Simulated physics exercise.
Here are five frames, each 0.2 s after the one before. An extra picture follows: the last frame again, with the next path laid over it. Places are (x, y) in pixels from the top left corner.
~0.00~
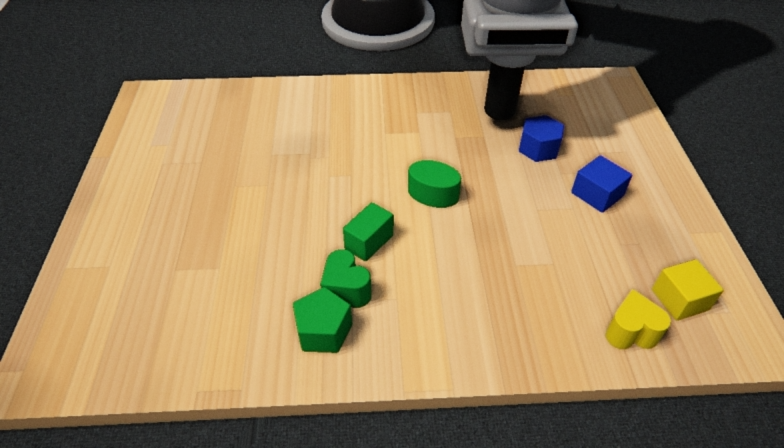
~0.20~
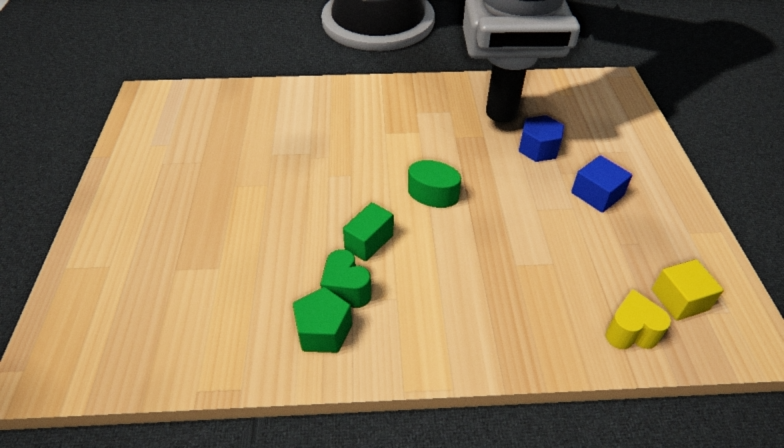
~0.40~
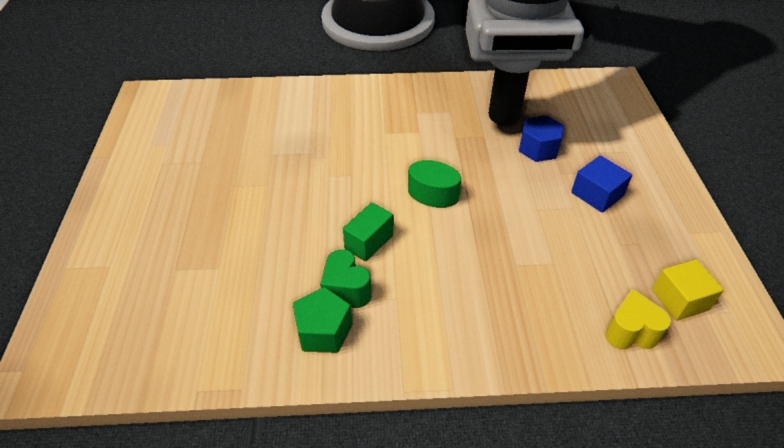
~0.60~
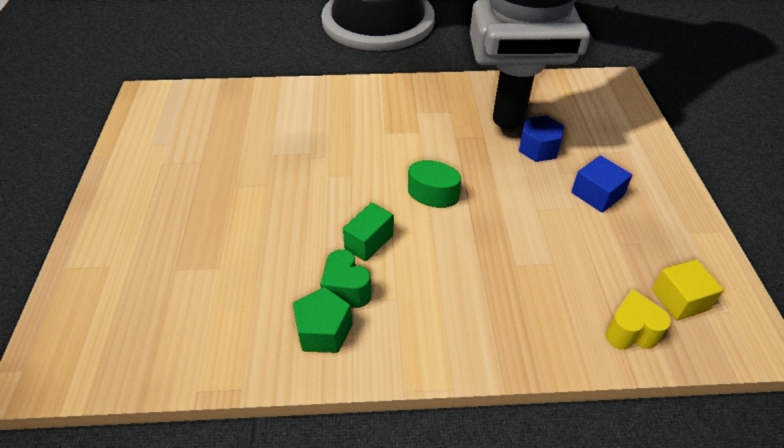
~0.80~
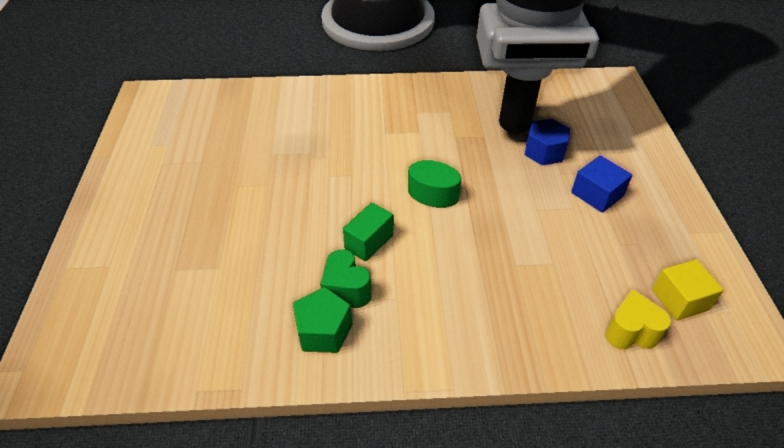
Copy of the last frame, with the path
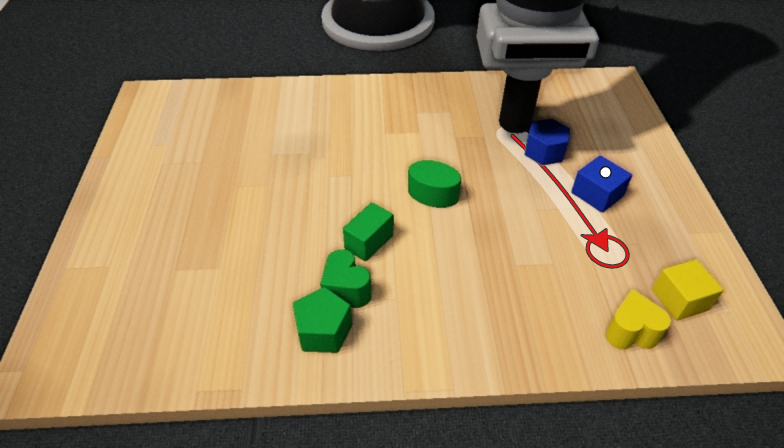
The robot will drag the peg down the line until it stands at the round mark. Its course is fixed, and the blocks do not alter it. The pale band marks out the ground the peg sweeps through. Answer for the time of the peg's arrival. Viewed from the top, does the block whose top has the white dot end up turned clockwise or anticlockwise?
Clockwise from above.
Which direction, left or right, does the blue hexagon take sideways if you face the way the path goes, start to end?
To the path's left.
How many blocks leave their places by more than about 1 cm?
In total, two blocks get moved by over 1 cm.
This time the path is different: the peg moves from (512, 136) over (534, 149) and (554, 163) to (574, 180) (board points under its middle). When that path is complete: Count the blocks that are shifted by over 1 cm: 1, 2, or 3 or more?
It's going to be two.
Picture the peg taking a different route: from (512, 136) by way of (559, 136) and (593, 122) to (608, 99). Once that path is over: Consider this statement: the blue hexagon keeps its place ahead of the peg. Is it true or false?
The statement is incorrect.
The line goes from (512, 136) via (560, 187), ending at (608, 251); the dot is on the blue square block.
What follows on the original path. One third of the way, peg at (548, 157); blue hexagon at (589, 149), turned 60° anticlockwise; blue square block at (614, 175), turned 20° clockwise.
Two thirds of the way, peg at (580, 196); blue hexagon at (598, 152), turned 85° anticlockwise; blue square block at (623, 179), turned 25° clockwise.
At the end, peg at (612, 240); blue hexagon at (598, 152), turned 85° anticlockwise; blue square block at (623, 179), turned 25° clockwise; yellow square block unmoved.
